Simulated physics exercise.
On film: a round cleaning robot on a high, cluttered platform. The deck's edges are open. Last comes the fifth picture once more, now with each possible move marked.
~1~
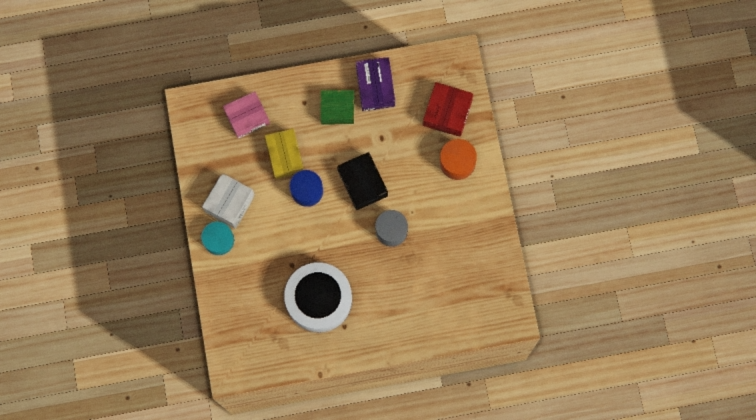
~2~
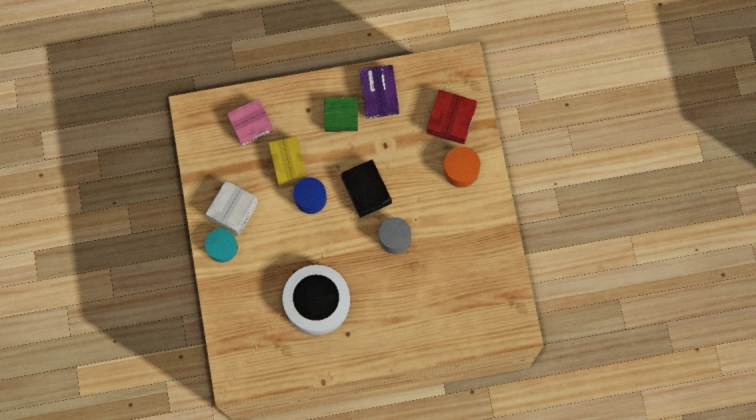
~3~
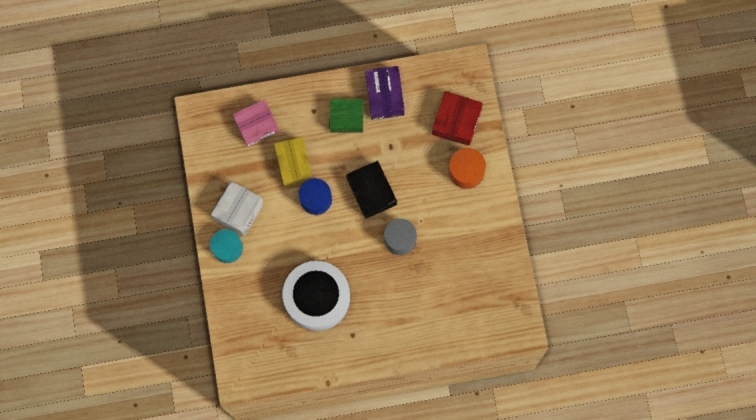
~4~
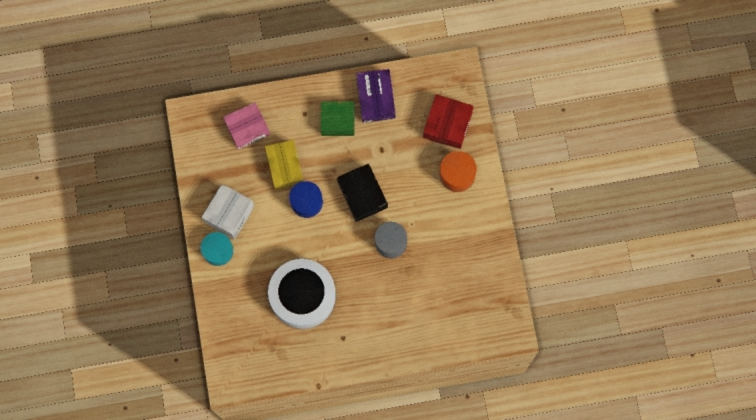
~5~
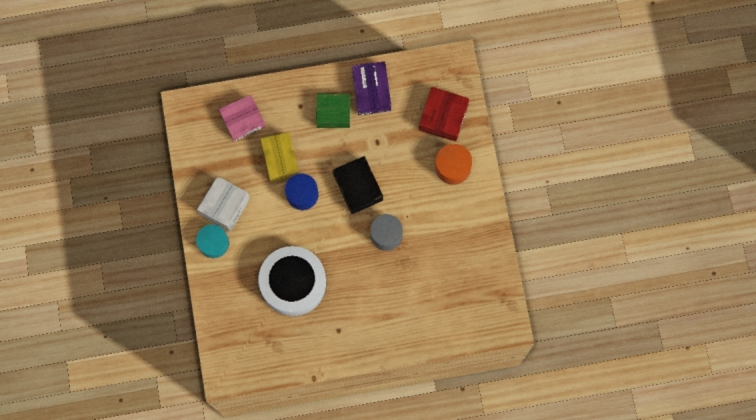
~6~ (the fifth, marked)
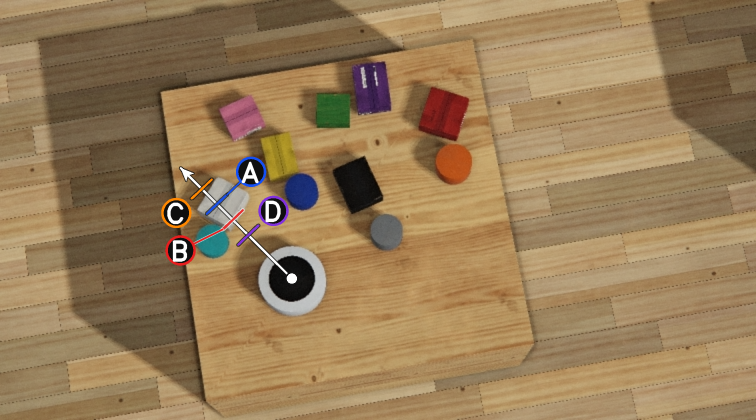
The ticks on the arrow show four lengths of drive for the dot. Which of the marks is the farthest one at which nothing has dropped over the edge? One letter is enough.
B.
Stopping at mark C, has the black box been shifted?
No.
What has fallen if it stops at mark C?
It is the turquoise canister.
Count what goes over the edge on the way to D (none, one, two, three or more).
By then, none.
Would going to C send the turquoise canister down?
By then, yes.
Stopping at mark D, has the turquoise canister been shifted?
Yes.
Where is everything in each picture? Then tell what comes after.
The first frame shows black box (363, 181); turquoise canister (218, 239); orange canister (458, 159).
The second frame shows robot (317, 300); white parcel (233, 208).
The third frame shows robot (317, 296); red parcel (457, 119).
The fourth frame shows robot (302, 294); purple parcel (376, 96).
The fifth frame shows robot (293, 281); green crate (333, 111); pink parcel (242, 118); black box (358, 185).
On the marked copy, A at (217, 204); B at (233, 220); C at (202, 189); D at (248, 235); the arrow from (292, 279) to (181, 168); the white dot at (292, 279).
Following B. Soon after the start, robot (270, 259); turquoise canister (213, 241); purple parcel (372, 88).
Later, robot (249, 237); turquoise canister (201, 237); white parcel (219, 198).
In the end, robot (235, 223); turquoise canister (187, 233); white parcel (209, 182); nothing has fallen.
As for the rest, A drops the turquoise canister; C drops the turquoise canister; D is safe but short.
